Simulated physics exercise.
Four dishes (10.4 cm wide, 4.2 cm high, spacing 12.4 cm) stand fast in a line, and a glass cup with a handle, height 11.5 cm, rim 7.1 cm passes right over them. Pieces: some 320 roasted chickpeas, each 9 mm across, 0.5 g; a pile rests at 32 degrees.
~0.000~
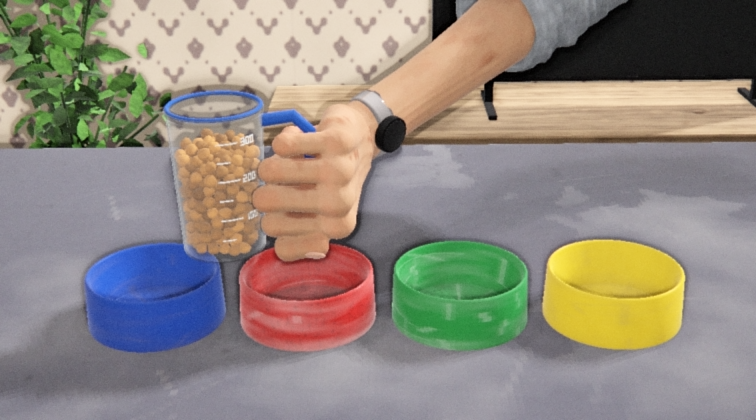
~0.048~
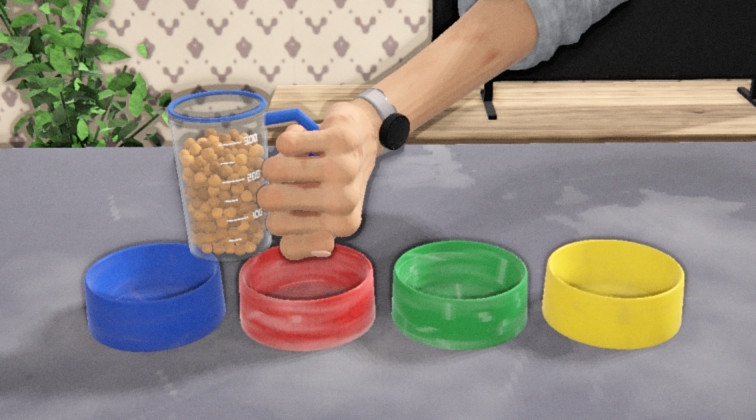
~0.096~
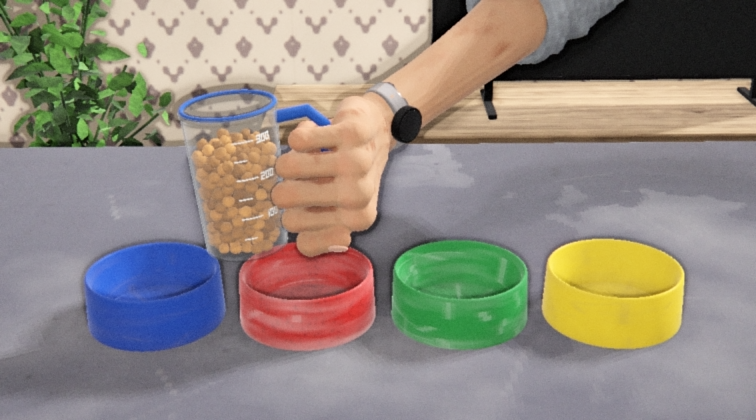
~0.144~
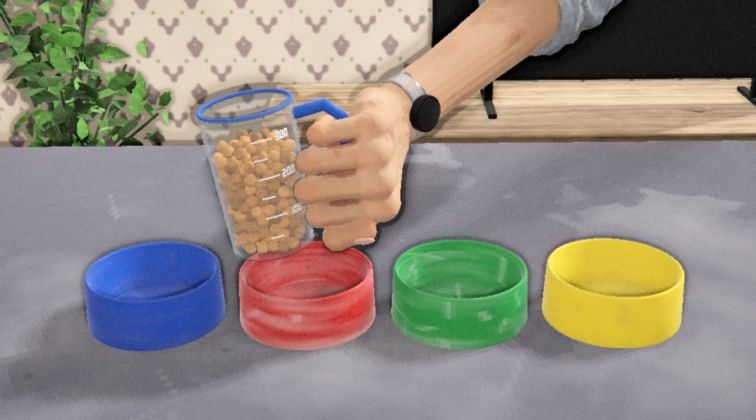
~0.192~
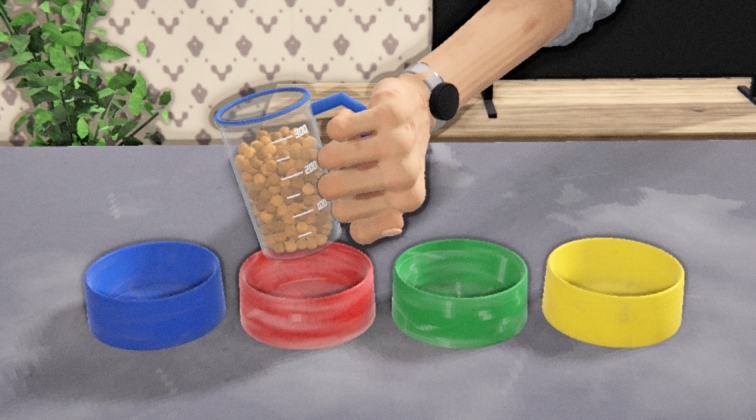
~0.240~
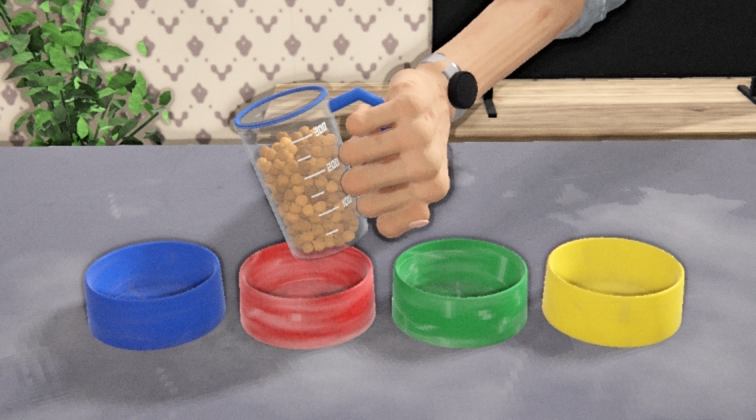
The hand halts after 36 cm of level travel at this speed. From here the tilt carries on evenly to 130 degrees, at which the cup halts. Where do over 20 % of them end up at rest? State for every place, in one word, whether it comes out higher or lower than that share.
Red: Lower, blue: Lower, green: Lower, yellow: Higher, counter: Lower.
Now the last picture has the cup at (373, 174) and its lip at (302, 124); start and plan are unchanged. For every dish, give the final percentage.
Dish by dish: Red 0 percent, blue 0 percent, green 0 percent, yellow 100 percent.
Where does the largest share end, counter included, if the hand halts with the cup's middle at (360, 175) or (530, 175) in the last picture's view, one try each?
Top receivers, in order: Red and green.
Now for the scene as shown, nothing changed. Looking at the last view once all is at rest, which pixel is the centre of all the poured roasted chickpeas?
Estimated resting centre: Around (604, 286).
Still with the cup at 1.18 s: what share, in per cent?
Roughly 100 in a hundred.
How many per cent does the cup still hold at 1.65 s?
Somewhere near 5 per cent.
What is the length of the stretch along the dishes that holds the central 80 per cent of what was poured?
6 cm, roughly.
After 0.81 s, tilt 71 degrees; cup holds 100 %.
Then, at 1.18 s, tilt 106 degrees; cup holds 100 %.
After 1.65 s, tilt 130 degrees; cup holds 5 %, yellow 95 %.
At rest (2.3 s), red 0 %, blue 0 %, green 0 %, yellow 100 %, counter 0 %.
